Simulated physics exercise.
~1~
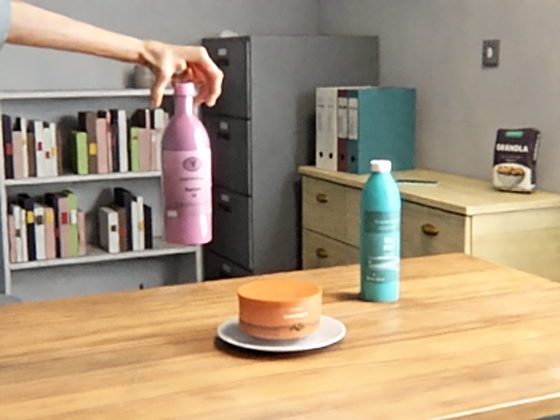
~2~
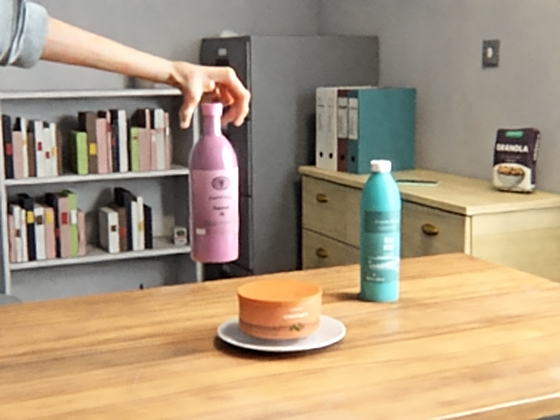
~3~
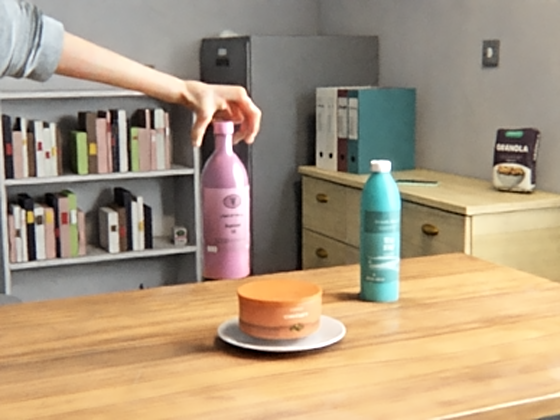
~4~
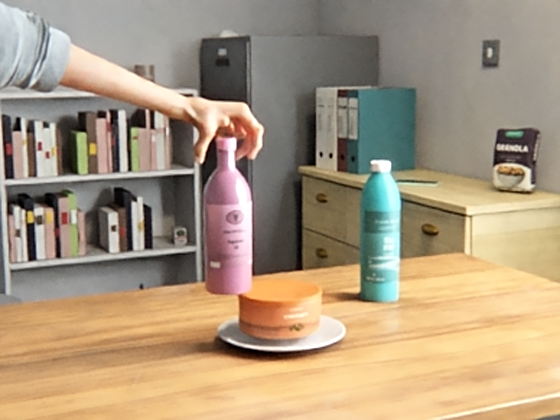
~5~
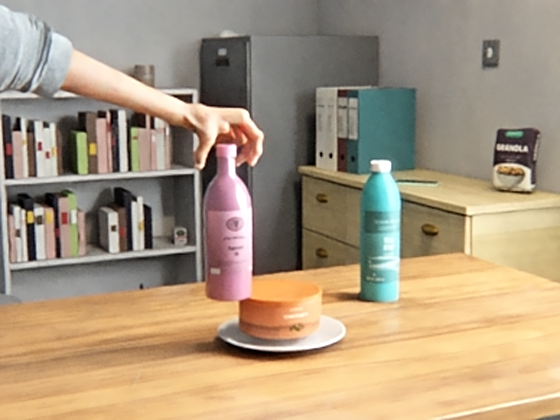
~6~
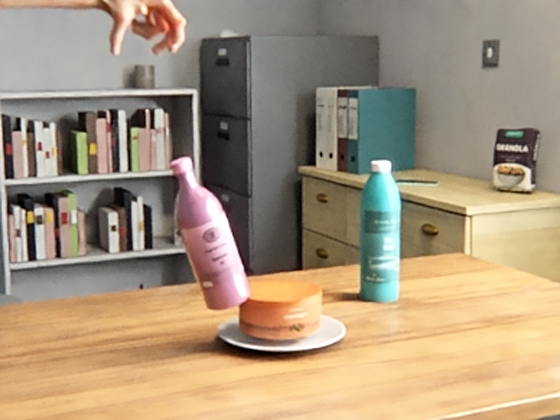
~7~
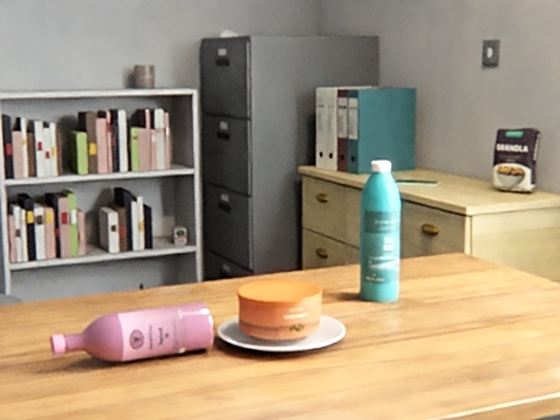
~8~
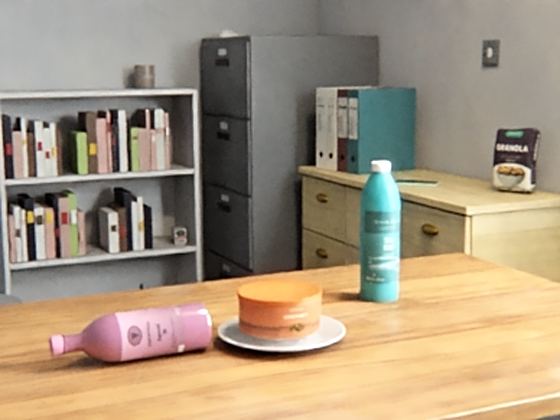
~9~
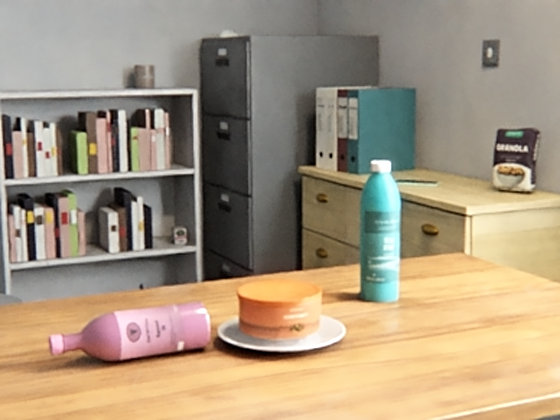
A hand lowers a pink bottle beside an orange tub, releases it, and it topples left.
